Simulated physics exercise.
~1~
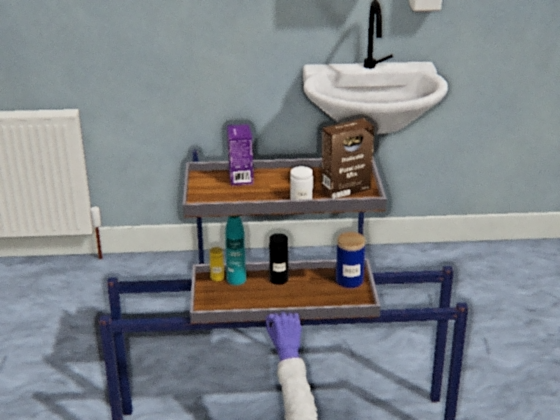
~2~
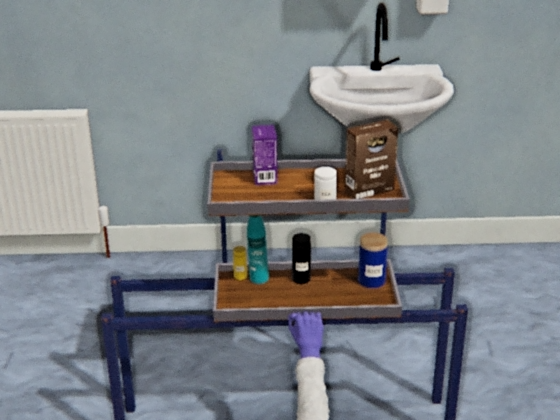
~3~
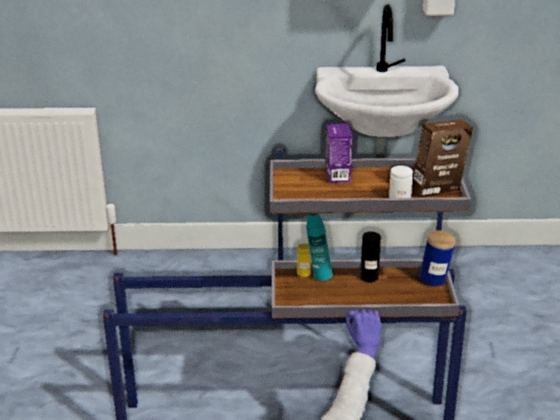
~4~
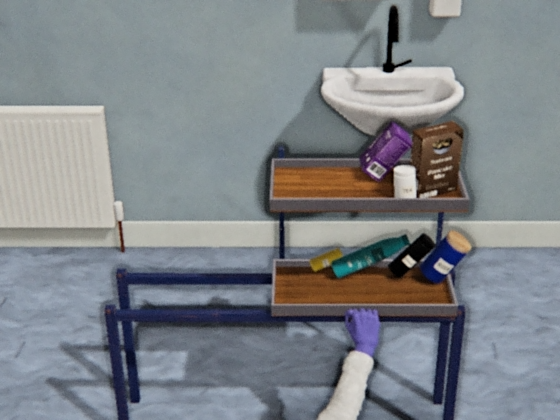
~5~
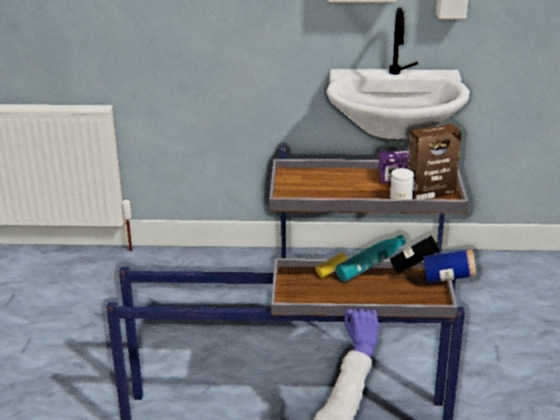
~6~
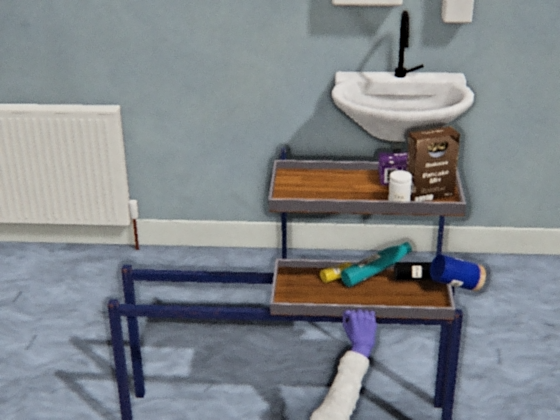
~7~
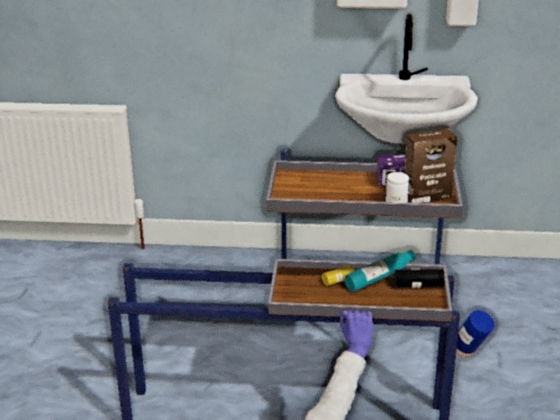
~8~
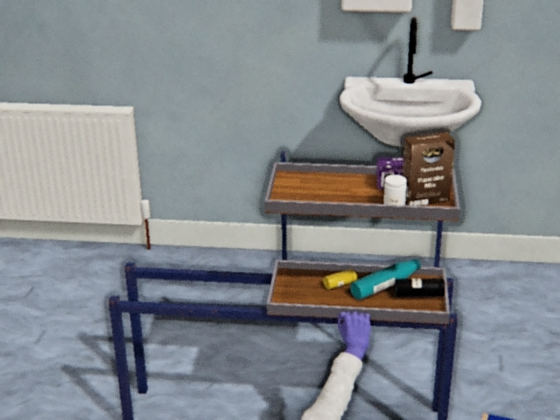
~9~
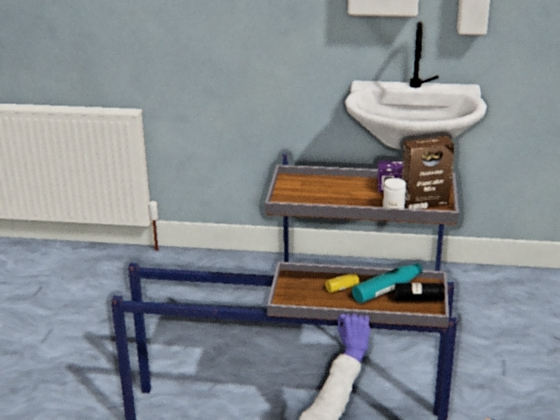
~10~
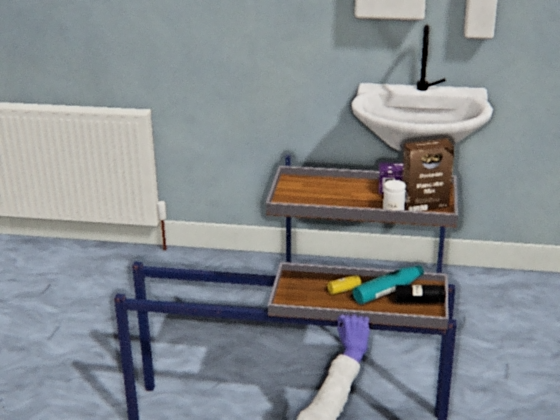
A two-level tray slid right along a blue frame, with a purple-gloved hand at its edge, and stopped abruptly; the purple carton and four lower containers toppled, and the blue jar rolled off to the floor, while the brown packet and white jar stayed upright.
